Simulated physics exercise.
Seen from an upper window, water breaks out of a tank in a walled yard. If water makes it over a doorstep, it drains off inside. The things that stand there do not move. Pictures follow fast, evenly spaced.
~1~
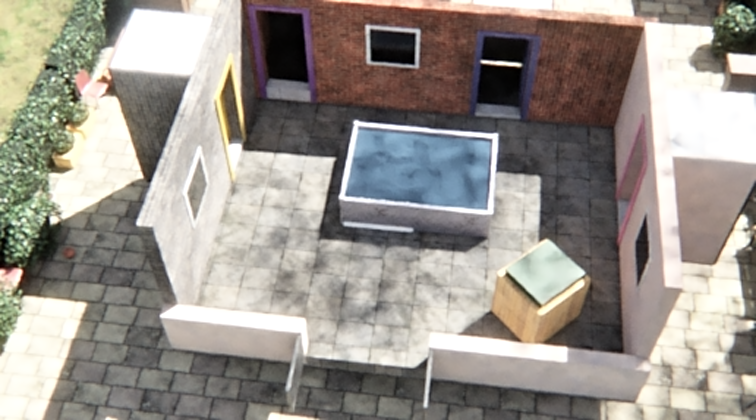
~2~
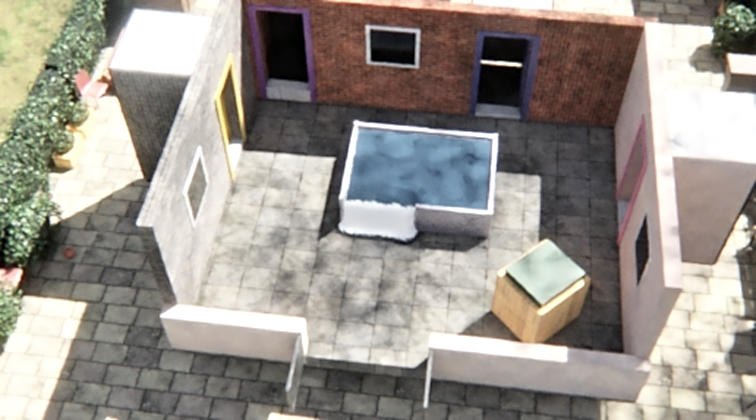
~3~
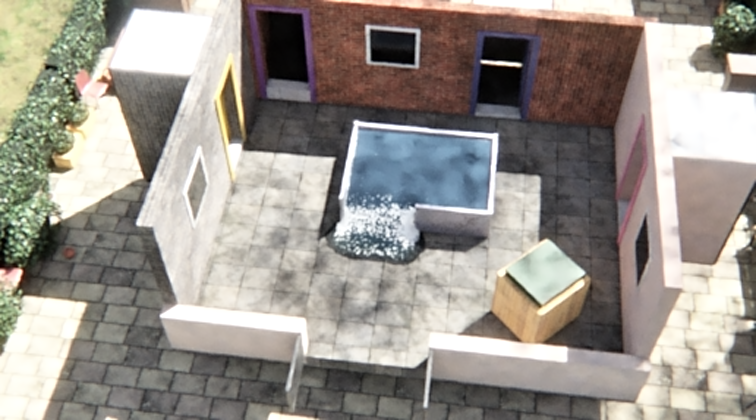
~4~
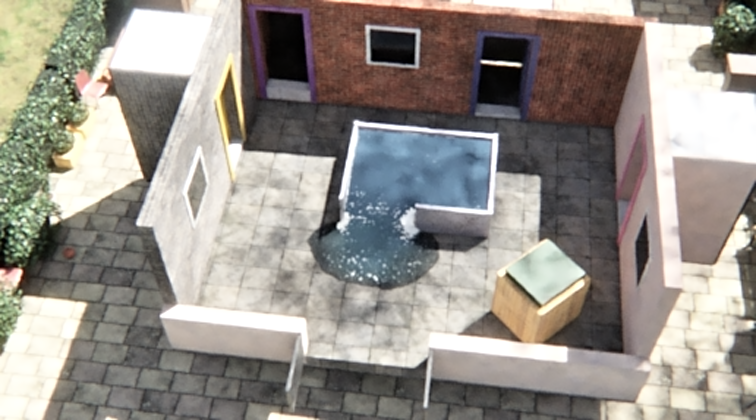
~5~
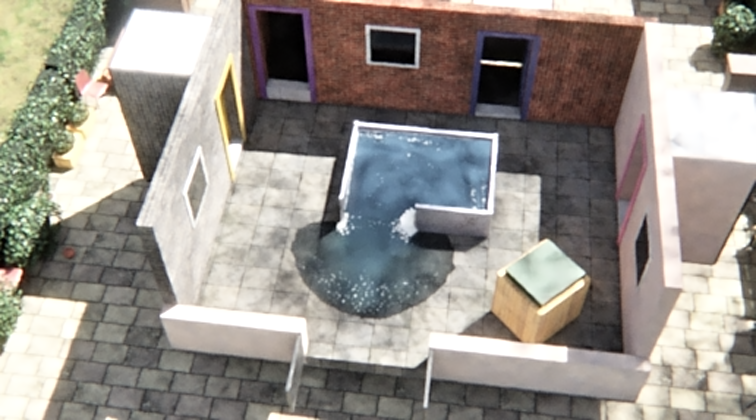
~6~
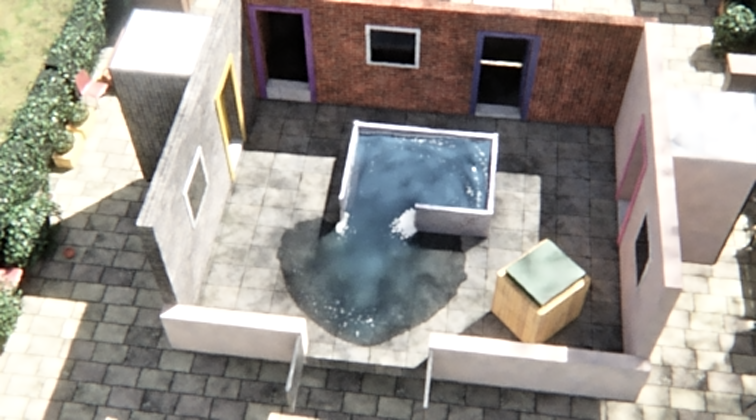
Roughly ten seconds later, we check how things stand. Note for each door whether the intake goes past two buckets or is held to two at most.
One by one: I expect the blue door to let through an acceptable amount; I expect the purple door to let through an acceptable amount; I expect the yellow door to let through an acceptable amount; I expect the pink door to let through an acceptable amount.
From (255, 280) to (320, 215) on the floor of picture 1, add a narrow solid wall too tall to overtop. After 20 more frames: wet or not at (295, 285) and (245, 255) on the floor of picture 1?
As listed: Wet, covered.
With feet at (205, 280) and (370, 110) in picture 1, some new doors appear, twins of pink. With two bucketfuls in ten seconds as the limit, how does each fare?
Door one beats the threshold, door two misses the threshold.
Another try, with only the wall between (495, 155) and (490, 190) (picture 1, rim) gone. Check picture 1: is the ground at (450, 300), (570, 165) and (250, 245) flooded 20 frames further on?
Unwetted, submerged, unwetted.
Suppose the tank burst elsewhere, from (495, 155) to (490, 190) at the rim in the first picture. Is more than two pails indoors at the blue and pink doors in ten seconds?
In that case the blue one stays within bounds and the pink one breaks the limit.
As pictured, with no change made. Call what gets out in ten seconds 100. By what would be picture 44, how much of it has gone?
About 80 per cent.
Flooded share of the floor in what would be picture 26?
Roughly 40 percent, I'd say.
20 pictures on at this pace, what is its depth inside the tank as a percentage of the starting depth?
Around 38 percent.
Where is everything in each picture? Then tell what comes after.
Still water in the tank at (421, 169), in the first picture.
The front is at (342, 228), out from the gap at (380, 216), in the second picture.
The front is at (330, 235), out from the gap at (380, 218), in the third picture.
Water pours out at (380, 219) and has run to (404, 282), in the fourth picture.
The front is at (375, 315), out from the gap at (380, 219), in the fifth picture.
The front is at a hidden place, out from the gap at (380, 218), in the sixth picture.
A moment on, water covers 25 % of the floor; the blue door not reached, the purple door not reached, the yellow door not reached, the pink door not reached.
Next, water covers 30 % of the floor; the blue door not reached, the purple door not reached, the yellow door not reached, the pink door not reached.
Then, water covers 40 % of the floor; the blue door not reached, the purple door not reached, the yellow door not reached, the pink door not reached.
Later, water covers 60 % of the floor; the blue door not reached, the purple door wet at the sill, nothing in, the yellow door wet at the sill, nothing in, the pink door not reached.
In the end, water covers 75 % of the floor; the blue door wet at the sill, nothing in, the purple door wet at the sill, nothing in, the yellow door wet at the sill, nothing in, the pink door not reached.
